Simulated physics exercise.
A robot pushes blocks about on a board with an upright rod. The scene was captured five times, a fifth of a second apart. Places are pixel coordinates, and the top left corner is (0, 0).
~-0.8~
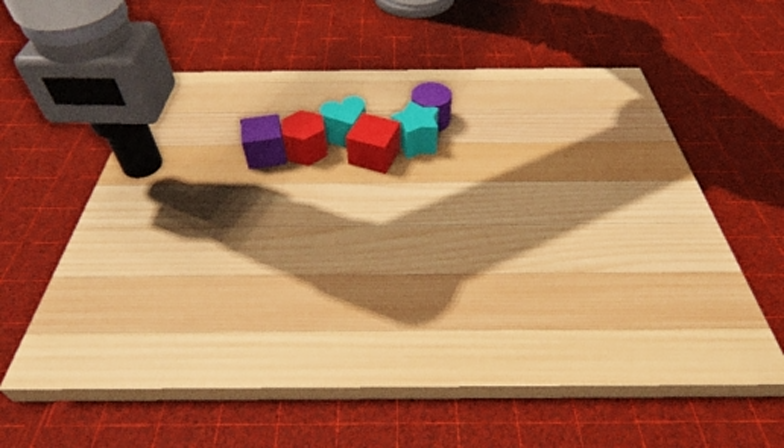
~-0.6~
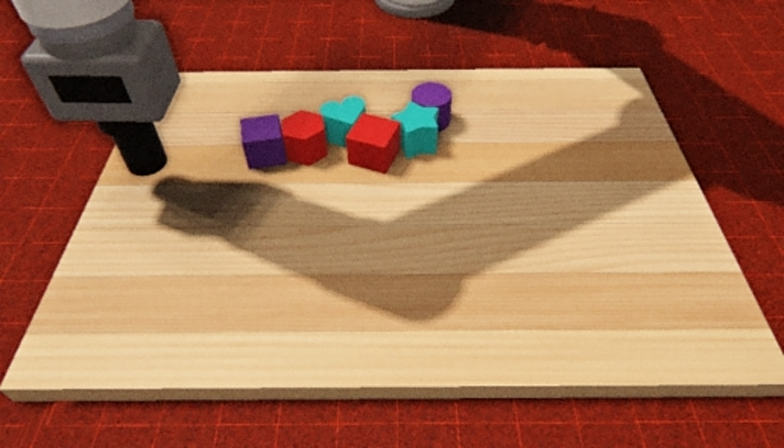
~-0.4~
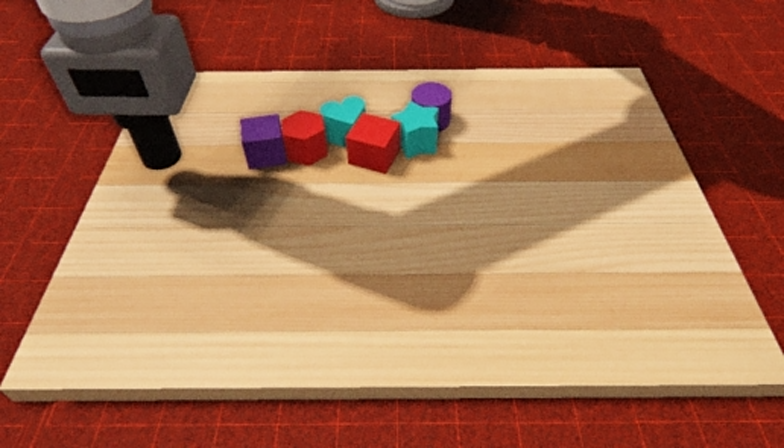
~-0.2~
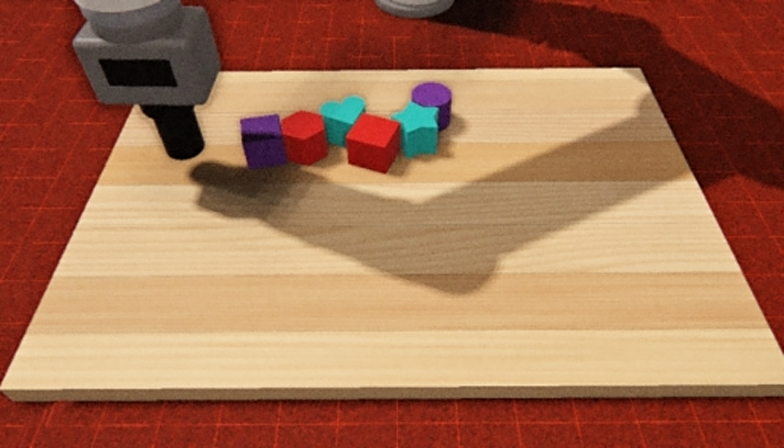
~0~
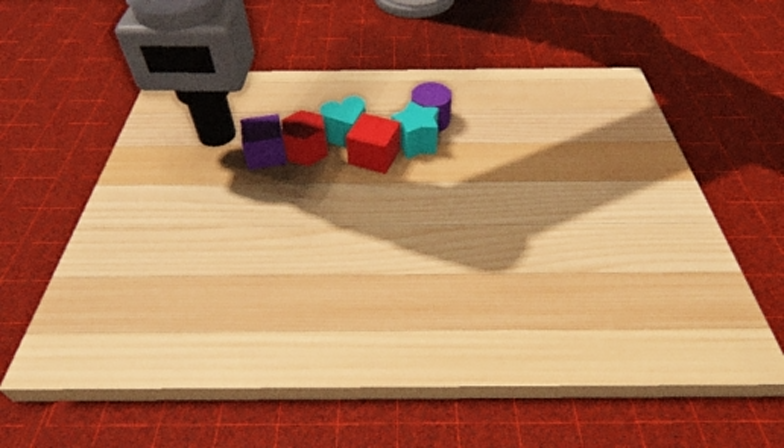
The clip shows a robot arm with a dark upright rod moving right and slightly toward the back of a wooden board, nearing a purple block beside red, turquoise and purple blocks, while all the blocks remain still.
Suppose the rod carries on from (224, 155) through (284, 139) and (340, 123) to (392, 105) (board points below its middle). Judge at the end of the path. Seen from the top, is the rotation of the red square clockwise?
That would be a no.
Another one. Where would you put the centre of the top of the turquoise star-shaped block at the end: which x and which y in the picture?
It is at (437, 120).
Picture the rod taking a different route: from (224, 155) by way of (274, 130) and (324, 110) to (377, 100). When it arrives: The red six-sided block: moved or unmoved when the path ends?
It gets displaced.
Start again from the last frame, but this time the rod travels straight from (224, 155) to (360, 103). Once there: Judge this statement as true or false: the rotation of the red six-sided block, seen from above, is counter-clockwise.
The statement is incorrect.
The first path, step by step. One third of the way, rod (280, 119); purple square (312, 121), turned 45° clockwise; red six-sided block (345, 135), turned 45° clockwise; turquoise heart-shaped block (350, 105); red square (390, 137), turned 20° anticlockwise; turquoise star-shaped block (424, 117).
Two thirds of the way, rod (340, 103); purple square (338, 120), turned 85° clockwise; red six-sided block (355, 146), turned 65° clockwise; turquoise heart-shaped block (379, 102), turned 15° clockwise; red square (404, 144), turned 45° anticlockwise; turquoise star-shaped block (425, 117), turned 15° anticlockwise.
At the end, rod (391, 86); purple square (338, 120), turned 85° clockwise; red six-sided block (355, 146), turned 65° clockwise; turquoise heart-shaped block (412, 98), turned 90° clockwise; red square (404, 144), turned 45° anticlockwise; turquoise star-shaped block (437, 120), turned 15° clockwise.
